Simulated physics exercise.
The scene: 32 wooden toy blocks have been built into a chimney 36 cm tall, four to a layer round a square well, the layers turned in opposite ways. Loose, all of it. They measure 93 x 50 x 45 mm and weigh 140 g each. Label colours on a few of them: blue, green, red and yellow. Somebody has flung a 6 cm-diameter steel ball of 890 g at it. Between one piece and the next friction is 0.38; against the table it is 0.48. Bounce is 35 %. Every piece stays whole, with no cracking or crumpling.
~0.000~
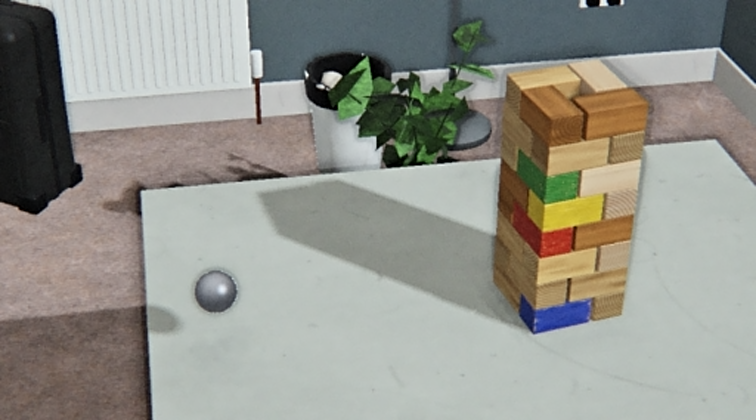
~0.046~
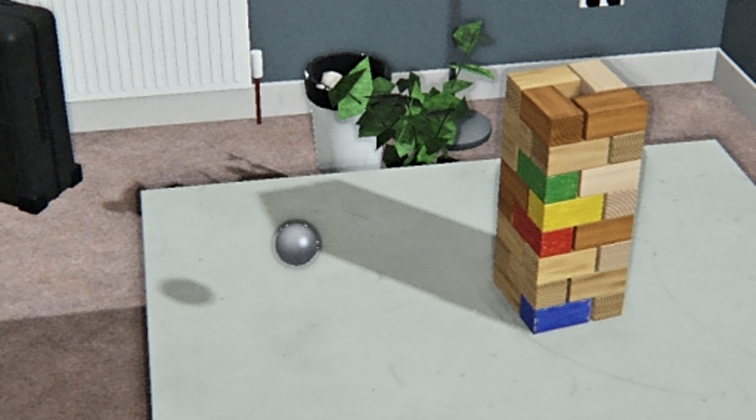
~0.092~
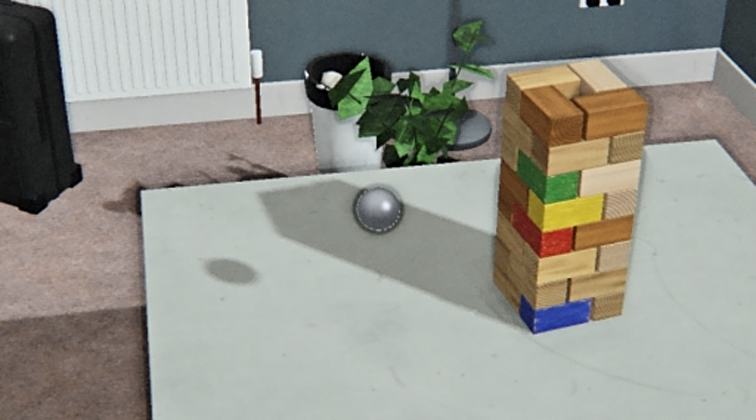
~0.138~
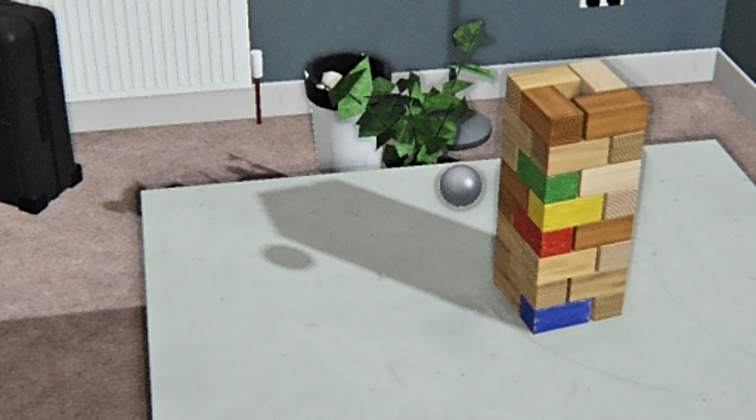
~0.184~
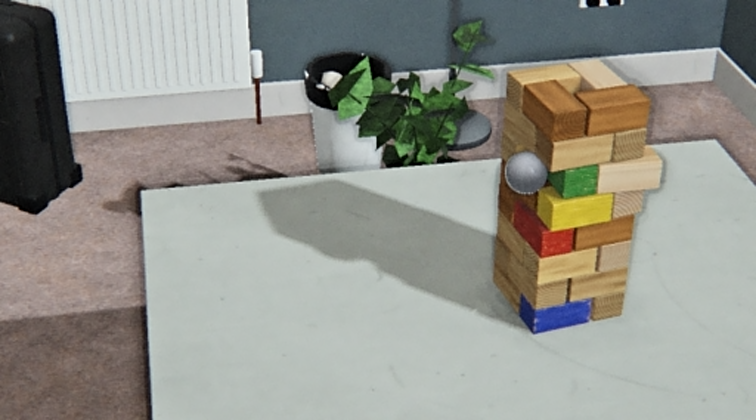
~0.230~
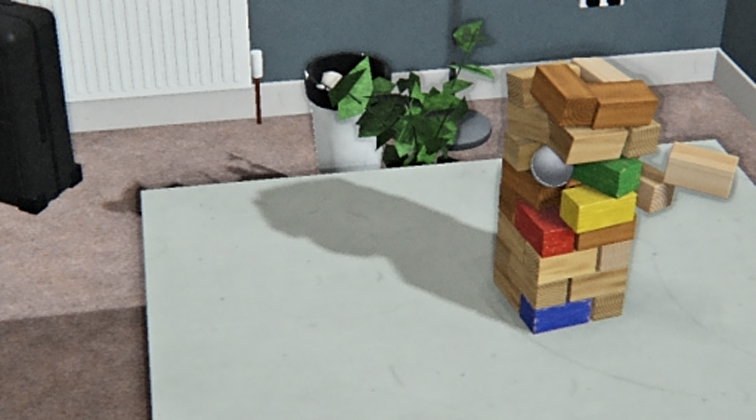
At the start, a gray ball is in the air left of a tower of wooden blocks on a pale table. It flies rightward and strikes the tower's upper part, pushing the green block right. The yellow block shifts too, pale blocks shoot out the right side, and the top layers tilt.
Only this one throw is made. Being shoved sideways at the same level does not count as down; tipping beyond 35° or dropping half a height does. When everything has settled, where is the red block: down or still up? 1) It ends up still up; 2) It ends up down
It ends up still up (1).
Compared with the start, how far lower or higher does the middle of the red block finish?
Its middle ends around 0 cm lower.
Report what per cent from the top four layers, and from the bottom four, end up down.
80 % and 10 %.
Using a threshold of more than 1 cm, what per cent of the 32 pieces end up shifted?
That is 45 per cent.
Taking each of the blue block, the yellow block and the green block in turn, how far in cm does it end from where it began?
Moved: Blue 0, yellow 42, green 48.
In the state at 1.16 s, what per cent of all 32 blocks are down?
45 percent by then.
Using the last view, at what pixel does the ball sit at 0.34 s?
Estimated pixel: About (602, 194).
Around 0.34 s, ball still moving; 2 of the 32 blocks down; red block unmoved; green block tipped 14°.
Around 0.56 s, ball still moving; 9 of the 32 blocks down; red block unmoved; green block on its side.
Around 0.80 s, ball still moving; 14 of the 32 blocks down; red block unmoved; green block upside down.
Finally (2.1 s), ball at rest; 14 of the 32 blocks down; red block unmoved; yellow block upside down; green block upside down. Seen by the last camera, middles, red block near (543, 226).
